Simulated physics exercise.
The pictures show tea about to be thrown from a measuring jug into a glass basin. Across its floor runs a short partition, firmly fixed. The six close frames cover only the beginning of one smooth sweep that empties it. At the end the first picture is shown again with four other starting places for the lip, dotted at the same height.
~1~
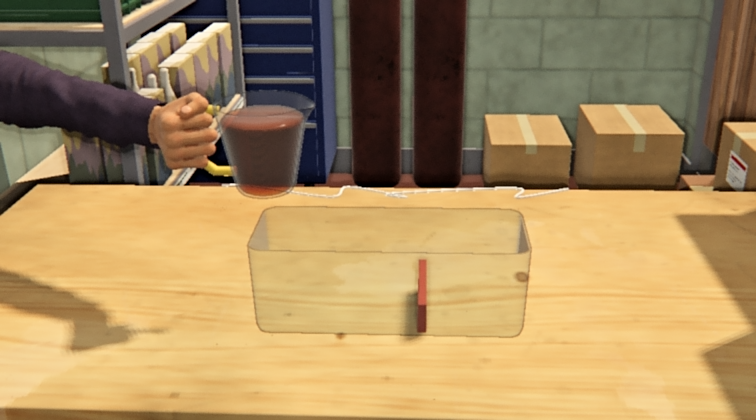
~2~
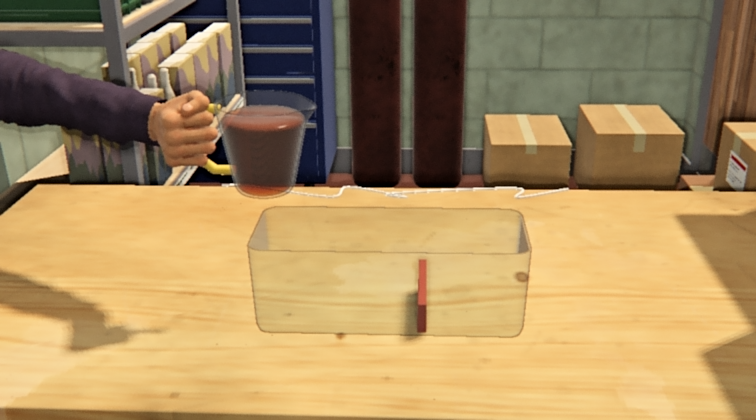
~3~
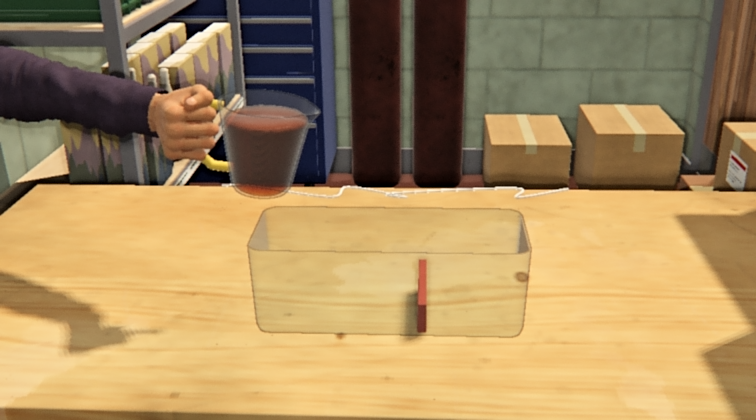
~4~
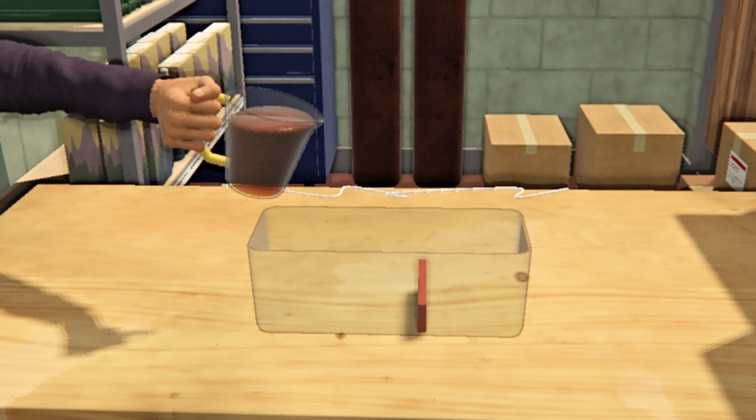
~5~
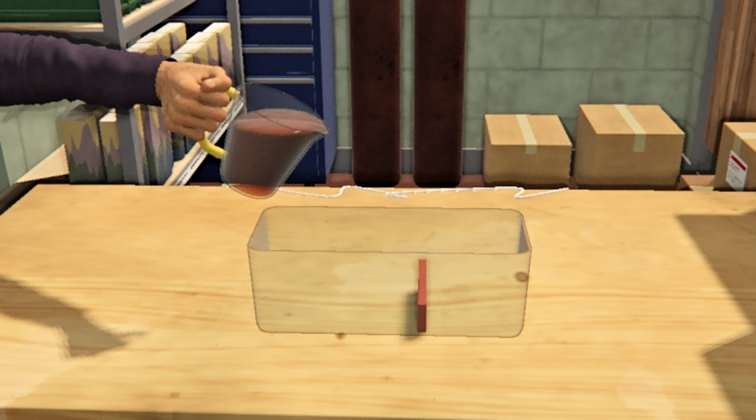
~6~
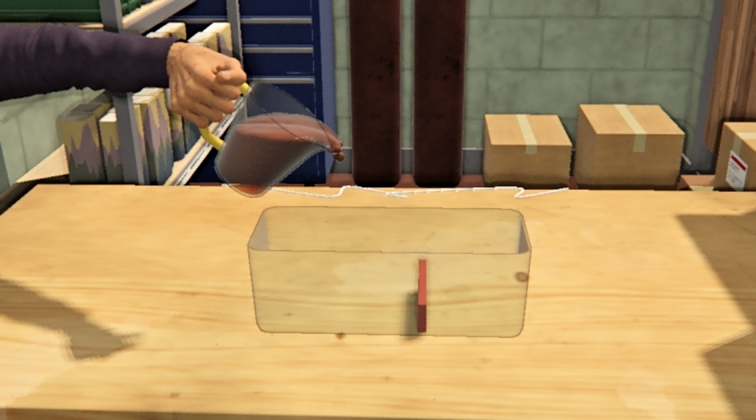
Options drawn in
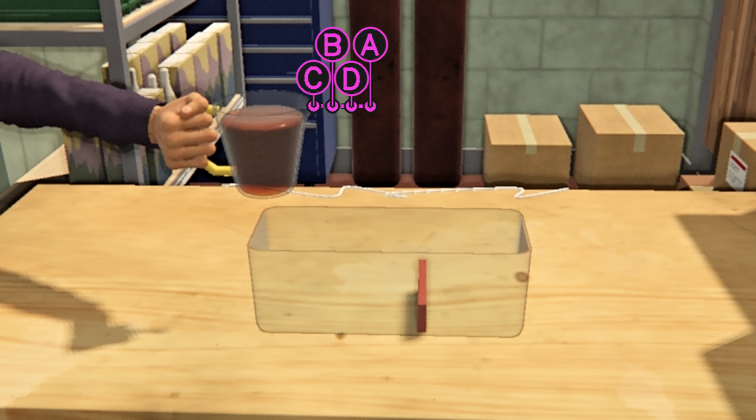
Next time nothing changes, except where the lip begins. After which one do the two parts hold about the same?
The answer is spot A.
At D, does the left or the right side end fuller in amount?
More ends on the left.
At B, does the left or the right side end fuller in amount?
More ends on the left.
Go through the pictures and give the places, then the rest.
Upright, lip at (313, 105); basin from (257, 328) to (523, 334); top of the wall at (423, 280); nothing has left yet.
Upright, lip at (315, 107); nothing has left yet.
Tipped about 7°, lip at (318, 112); nothing has left yet.
Tipped about 15°, lip at (323, 120); nothing has left yet.
Tipped about 26°, lip at (328, 132); nothing has left yet.
Tipped about 38°, lip at (330, 146); tea is over the lip, down to (341, 158).
On the marked copy, A at (370, 106); B at (332, 106); C at (313, 105); D at (351, 106).
If A is chosen, about 52 % ends left of the wall and 48 % right of it.
If B is chosen, about 95 % ends left of the wall and 4 % right of it.
If C is chosen, about 92 % ends left of the wall and 8 % right of it.
If D is chosen, about 85 % ends left of the wall and 15 % right of it.
